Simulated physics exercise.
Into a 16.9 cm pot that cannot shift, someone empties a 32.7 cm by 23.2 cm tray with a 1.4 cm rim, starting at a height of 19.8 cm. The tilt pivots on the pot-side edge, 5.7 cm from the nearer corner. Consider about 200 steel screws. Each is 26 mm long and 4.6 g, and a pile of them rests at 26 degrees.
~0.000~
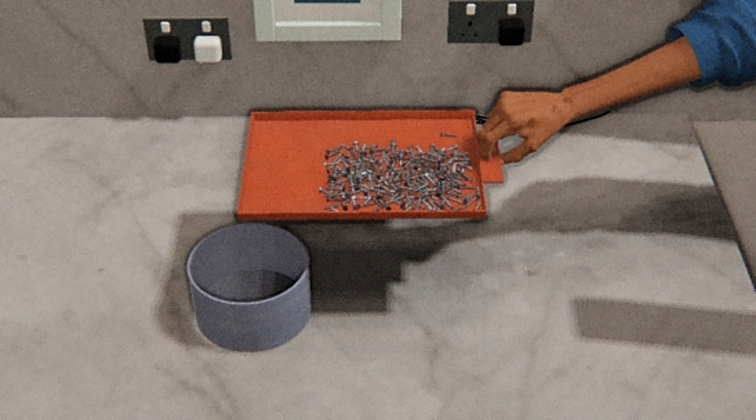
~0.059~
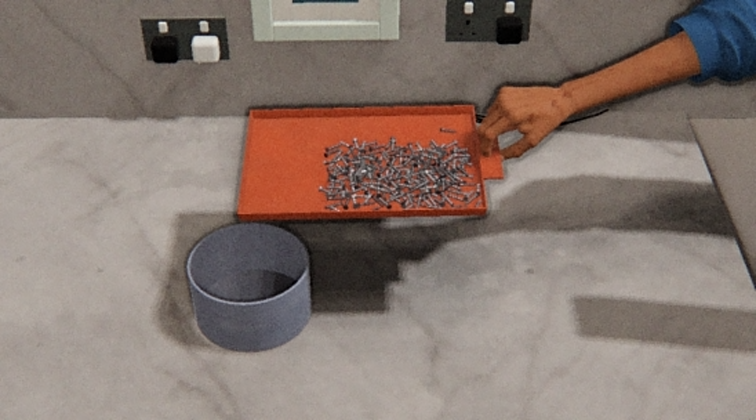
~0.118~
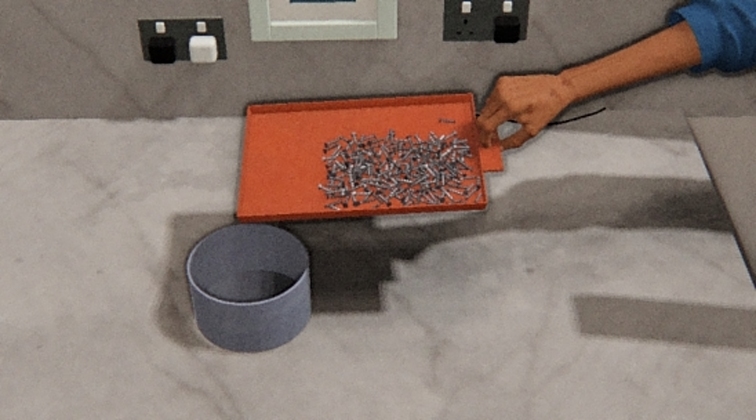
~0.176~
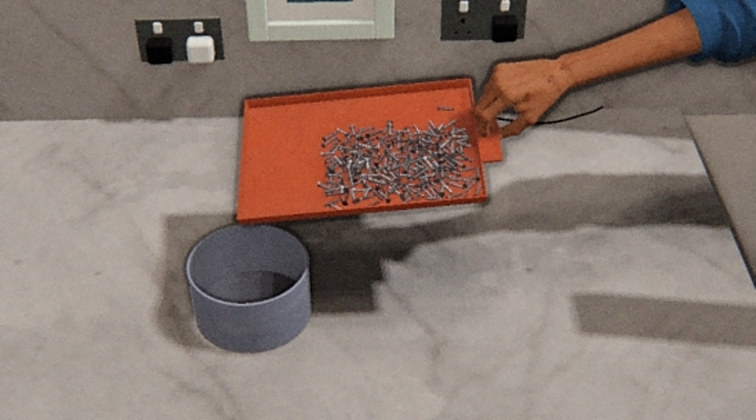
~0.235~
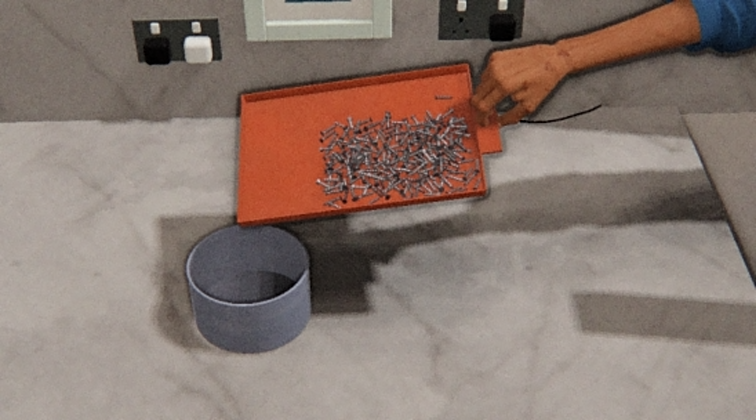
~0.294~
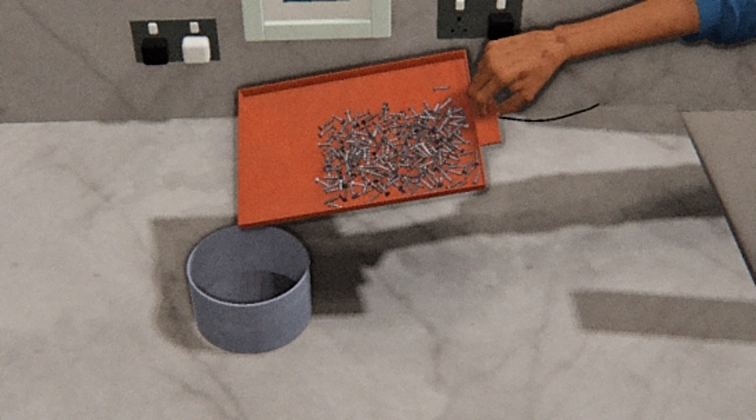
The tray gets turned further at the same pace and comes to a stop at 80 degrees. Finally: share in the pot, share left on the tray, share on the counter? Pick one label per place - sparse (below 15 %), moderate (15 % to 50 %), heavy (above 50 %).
Pot: Heavy; tray: Sparse; counter: Moderate.
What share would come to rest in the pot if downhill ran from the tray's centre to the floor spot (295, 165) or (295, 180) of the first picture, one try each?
Near 20 and 40 percent, in that order.
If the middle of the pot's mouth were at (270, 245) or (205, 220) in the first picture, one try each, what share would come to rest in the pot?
Roughly 25 and 0 percent.
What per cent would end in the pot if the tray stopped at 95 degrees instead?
The pot would get around 75 per cent.
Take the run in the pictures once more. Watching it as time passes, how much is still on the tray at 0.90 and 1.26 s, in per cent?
Estimates: 65; 5.
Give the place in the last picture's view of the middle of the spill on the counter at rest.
Roughly at pixel (293, 379) in the last view.
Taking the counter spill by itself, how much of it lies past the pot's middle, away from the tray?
About 20 percent of the spill.
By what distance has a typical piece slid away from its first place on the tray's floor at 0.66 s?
It has moved some 7 cm from its start.
After 0.66 s, tilt 49 degrees; the tray holds 100 %, the pot 0 %.
After 0.90 s, tilt 68 degrees; the tray holds 65 %, the pot 5 %.
After 1.26 s, tilt 80 degrees; the tray holds 5 %, the pot 65 %.
In the end, at 2.1 s, pot 75 %, tray 0 %, counter 25 %.
